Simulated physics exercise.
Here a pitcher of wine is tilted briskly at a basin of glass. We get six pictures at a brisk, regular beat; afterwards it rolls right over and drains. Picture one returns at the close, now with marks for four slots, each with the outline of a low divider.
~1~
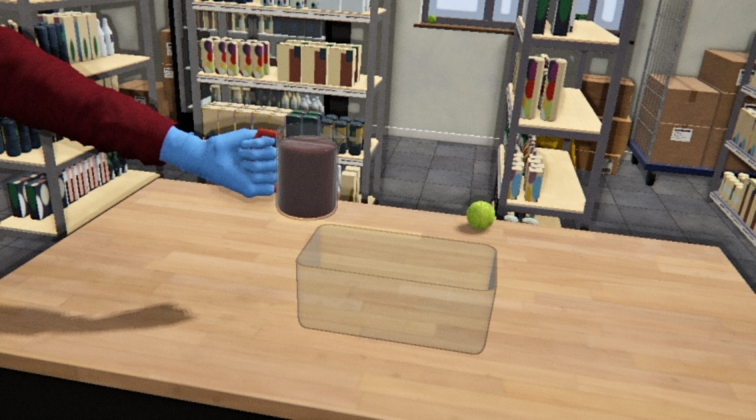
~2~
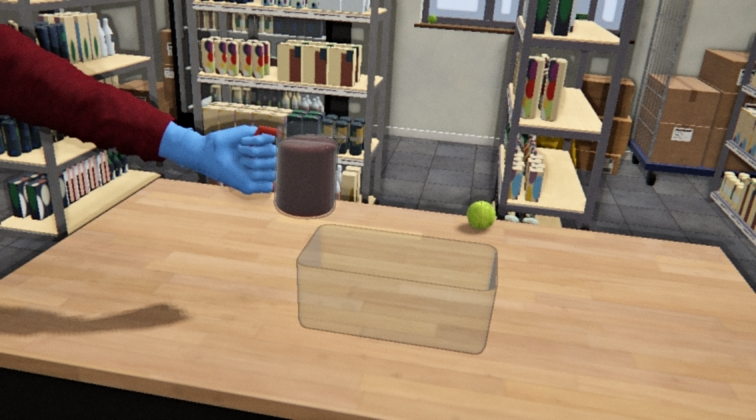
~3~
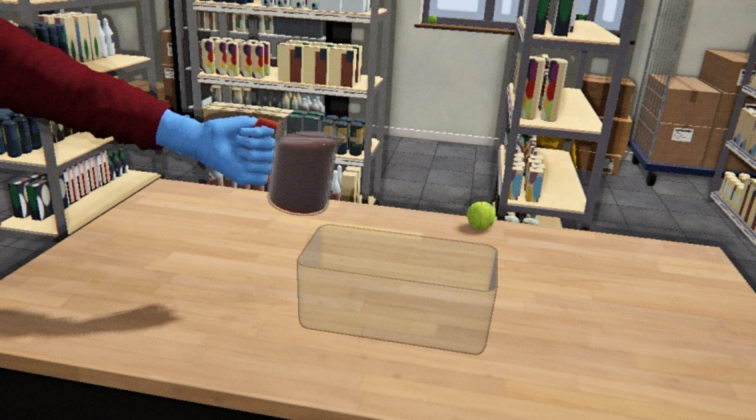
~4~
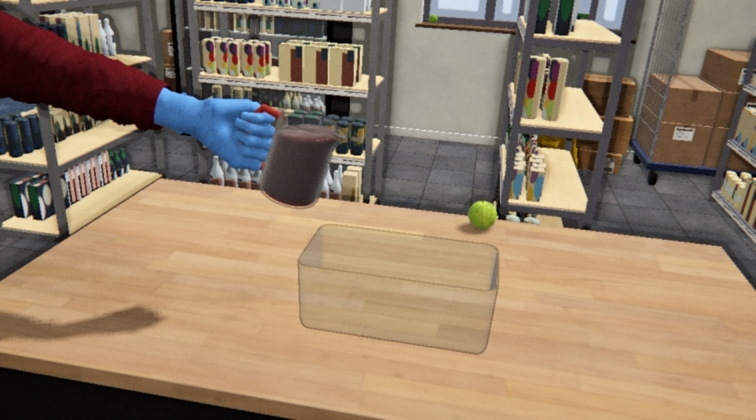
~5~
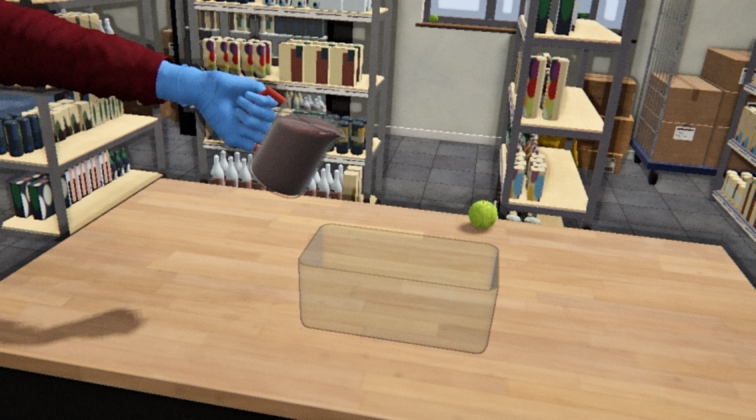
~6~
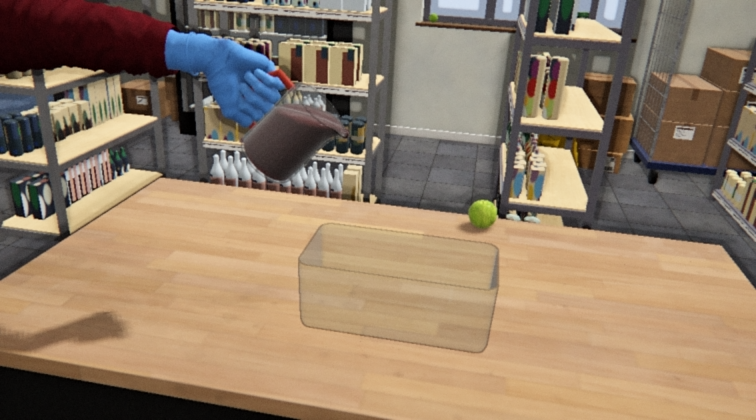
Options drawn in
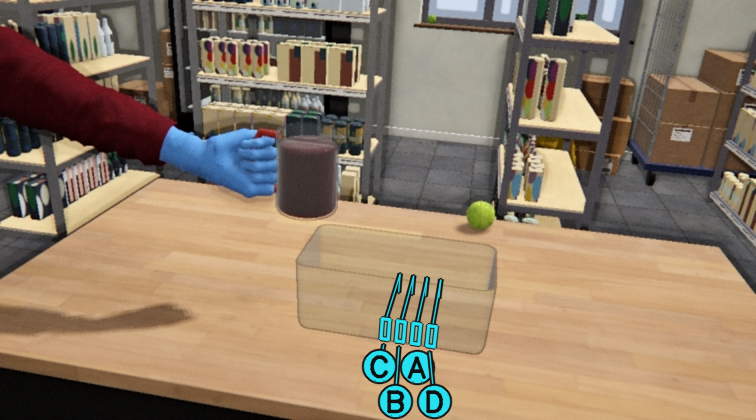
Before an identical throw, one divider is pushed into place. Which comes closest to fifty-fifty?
The answer is slot A.
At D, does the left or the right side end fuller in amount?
The left one.
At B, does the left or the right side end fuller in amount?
The right side.
In cyan, A at (414, 349); B at (398, 347); C at (383, 344); D at (429, 352).
For slot A, about 49 % ends left of the wall and 42 % right of it; 10 % is lost outside.
For slot B, about 22 % ends left of the wall and 69 % right of it; 9 % is lost outside.
For slot C, about 18 % ends left of the wall and 75 % right of it; 8 % is lost outside.
For slot D, about 76 % ends left of the wall and 14 % right of it; 11 % is lost outside.
